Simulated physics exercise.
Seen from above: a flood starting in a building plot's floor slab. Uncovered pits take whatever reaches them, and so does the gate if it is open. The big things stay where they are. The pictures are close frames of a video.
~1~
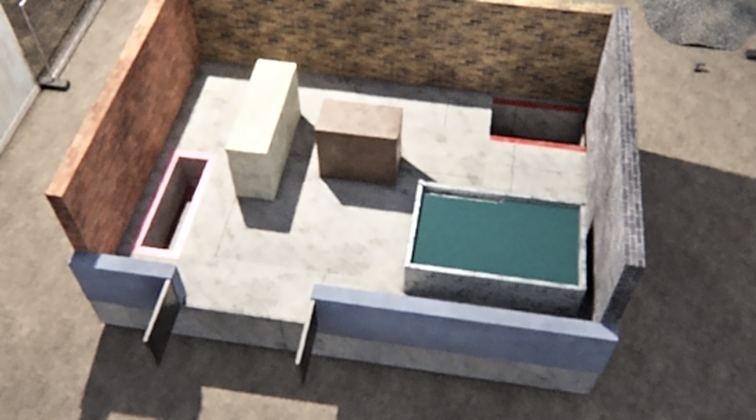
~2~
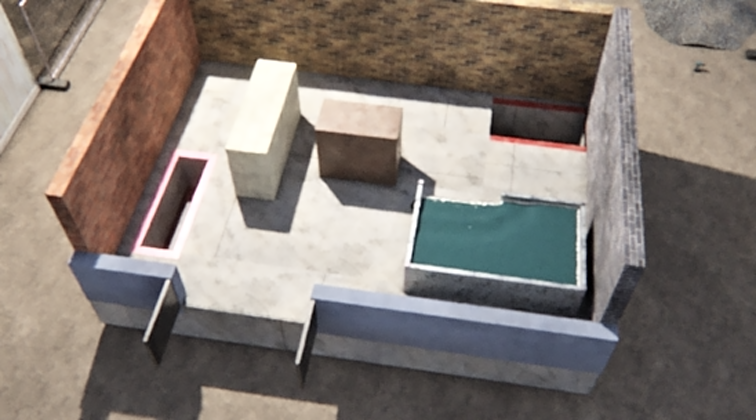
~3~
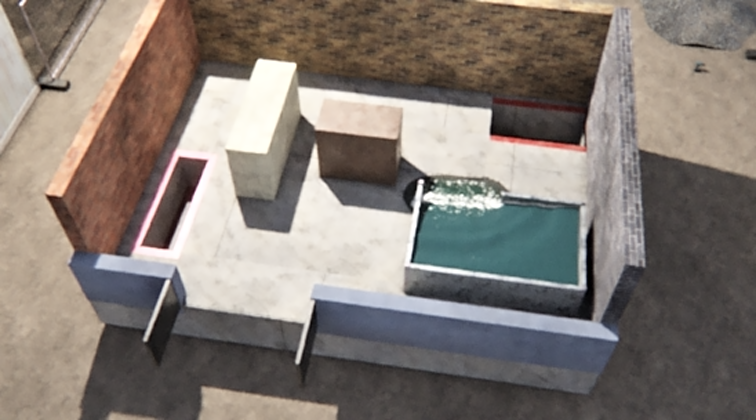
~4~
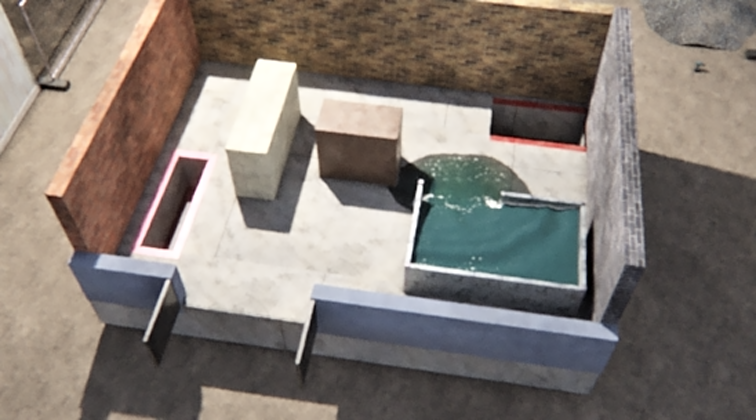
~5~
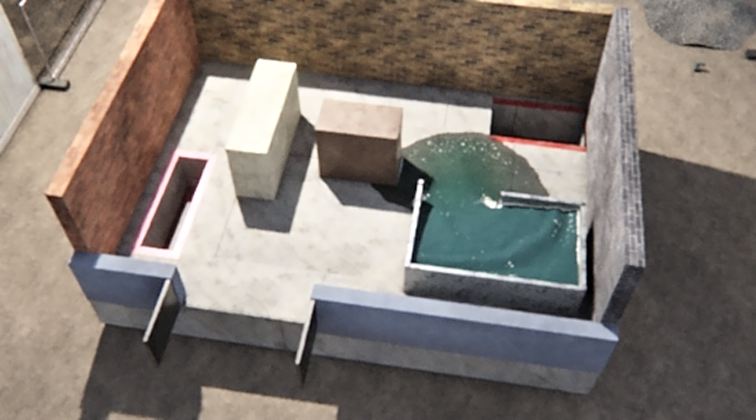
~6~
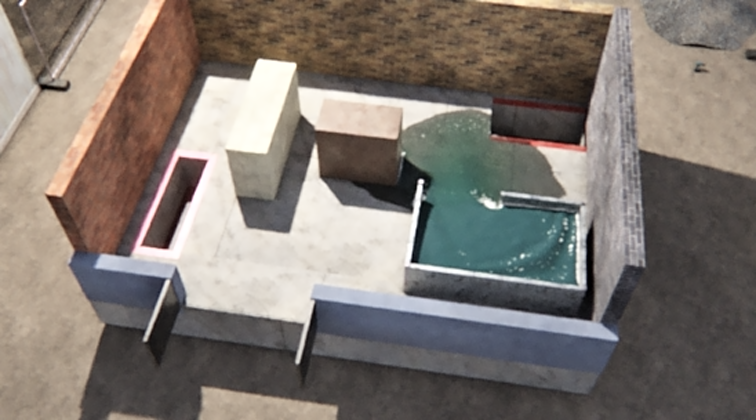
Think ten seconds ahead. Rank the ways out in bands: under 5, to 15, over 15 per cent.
One by one: The gate takes less than 5 %; the pink pit takes between 5 and 15 %; the red pit takes more than 15 %.
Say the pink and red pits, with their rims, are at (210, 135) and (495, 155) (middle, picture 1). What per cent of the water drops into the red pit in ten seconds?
In per cent: Red 60.
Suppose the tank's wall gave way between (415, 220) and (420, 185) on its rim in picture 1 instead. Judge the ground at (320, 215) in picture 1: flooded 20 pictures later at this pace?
There: Under water.
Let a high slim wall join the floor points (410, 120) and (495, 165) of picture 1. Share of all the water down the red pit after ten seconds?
Per cent: Red 25.
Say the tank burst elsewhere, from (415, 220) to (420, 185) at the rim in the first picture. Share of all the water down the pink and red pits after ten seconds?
Roughly, in per cent: Pink 25, red 6.
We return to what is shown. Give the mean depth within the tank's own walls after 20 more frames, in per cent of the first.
Close to 34 %.
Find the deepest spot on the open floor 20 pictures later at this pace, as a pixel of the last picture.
Close to (456, 96).
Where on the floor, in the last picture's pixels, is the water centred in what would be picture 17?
Around (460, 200).
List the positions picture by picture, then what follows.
The water tank at (497, 236) is whole and still, in the first frame.
Water pours out on the water tank's far side and has run to a hidden place, in the second frame.
Water pours out on the water tank's far side and has run to (501, 189), in the third frame.
The front is at (489, 161), out from the gap on the water tank's far side, in the fourth frame.
The front is at (481, 137), out from the gap on the water tank's far side, in the fifth frame.
The front is at (480, 115), out from the gap on the water tank's far side, in the sixth frame.
A moment on, water covers 25 % of the floor; the gate 0 %, the pink pit 0 %, the red pit 4 %.
Next, water covers 30 % of the floor; the gate 0 %, the pink pit 0 %, the red pit 10 %.
Then, water covers 45 % of the floor; the gate 0 %, the pink pit 0 %, the red pit 22 %.
Later, water covers 65 % of the floor; the gate 0 %, the pink pit 3 %, the red pit 36 %.
In the end, water covers 75 % of the floor; the gate 2 %, the pink pit 9 %, the red pit 46 %.
